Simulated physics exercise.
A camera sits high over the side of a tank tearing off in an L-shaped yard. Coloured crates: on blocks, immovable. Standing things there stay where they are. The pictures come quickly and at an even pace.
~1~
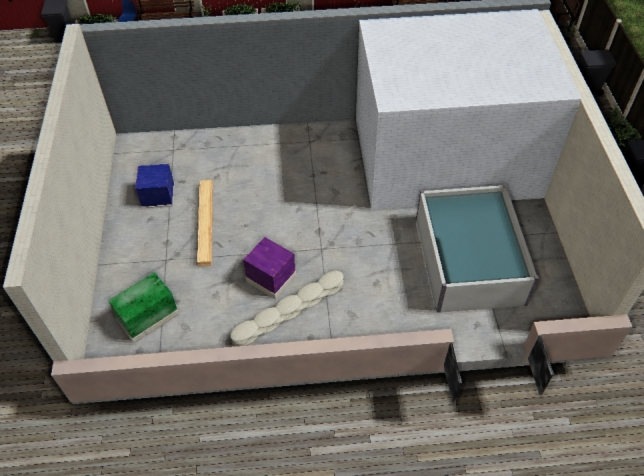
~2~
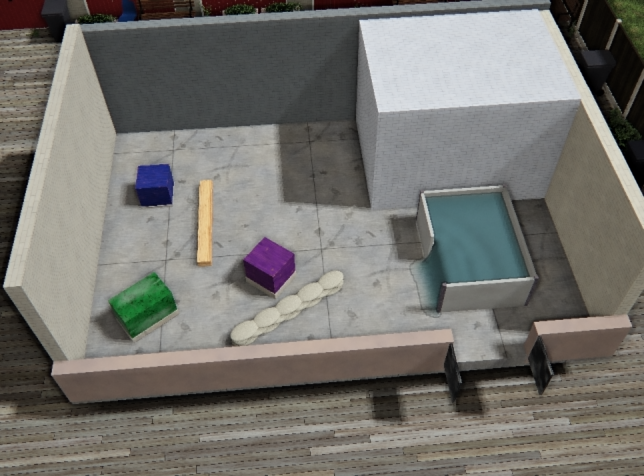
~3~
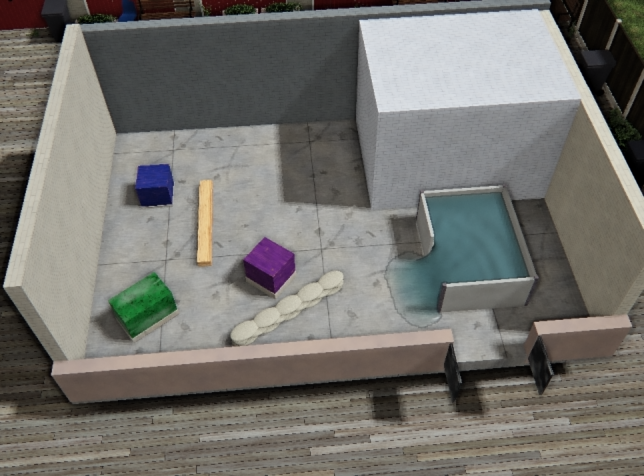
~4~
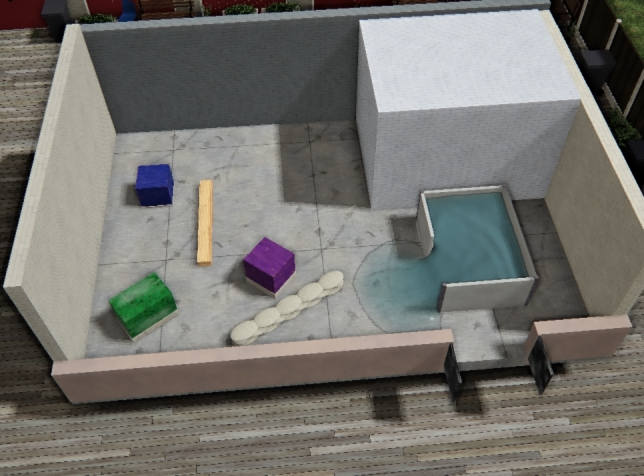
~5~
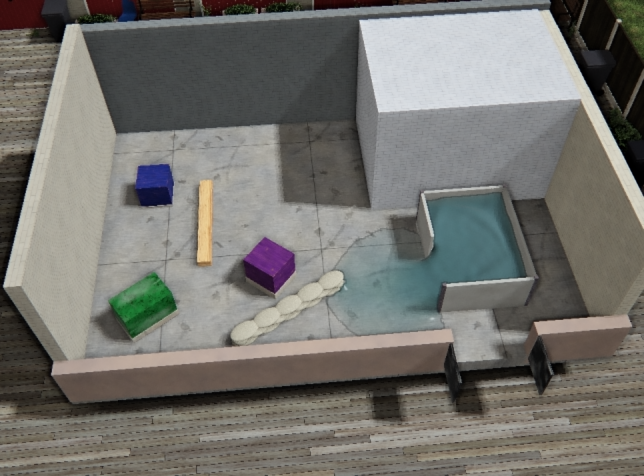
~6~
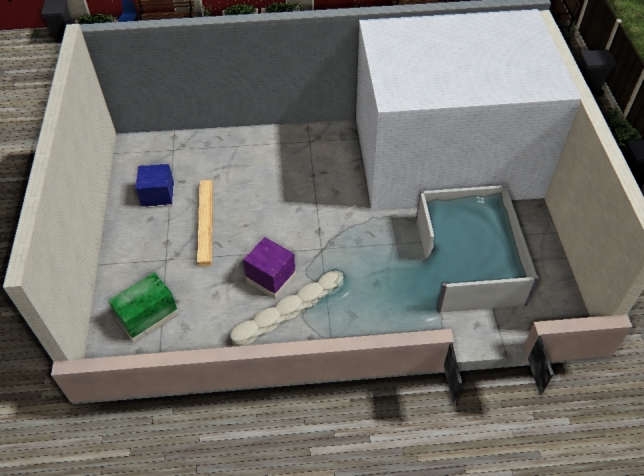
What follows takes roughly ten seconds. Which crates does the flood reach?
The purple crate is not reached; the blue crate is reached; the green crate is reached.
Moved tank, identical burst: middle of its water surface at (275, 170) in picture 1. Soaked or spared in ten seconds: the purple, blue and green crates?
Taking each in turn, the purple one gets flooded, the blue one gets flooded and the green one gets flooded.
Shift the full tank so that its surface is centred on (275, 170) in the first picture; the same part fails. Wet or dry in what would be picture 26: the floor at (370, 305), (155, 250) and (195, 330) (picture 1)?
As listed: Free of water, awash, awash.
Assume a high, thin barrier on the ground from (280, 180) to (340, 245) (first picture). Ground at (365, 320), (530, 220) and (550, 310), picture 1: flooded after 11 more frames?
The first point comes out inundated, the next unwetted, the last unwetted.
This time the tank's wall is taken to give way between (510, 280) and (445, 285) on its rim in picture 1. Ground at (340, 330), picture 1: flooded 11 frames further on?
Status of the point: Soaked.
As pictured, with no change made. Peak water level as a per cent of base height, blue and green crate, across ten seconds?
Some 270 and 170 % respectively.
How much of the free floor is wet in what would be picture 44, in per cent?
I'd say 85 per cent.
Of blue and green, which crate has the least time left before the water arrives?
It's the green-painted one.
A moment on, water covers 25 % of the floor; the purple crate water round its plinth, the blue crate not reached, the green crate not reached.
Next, water covers 35 % of the floor; the purple crate water round its plinth, the blue crate not reached, the green crate water round its plinth.
Then, water covers 60 % of the floor; the purple crate water round its plinth, the blue crate not reached, the green crate water round its plinth.
Later, water covers 85 % of the floor; the purple crate water round its plinth, the blue crate water round its plinth, the green crate water round its plinth.
In the end, water covers 95 % of the floor; the purple crate stayed above the water, the blue crate was topped, the green crate was topped.
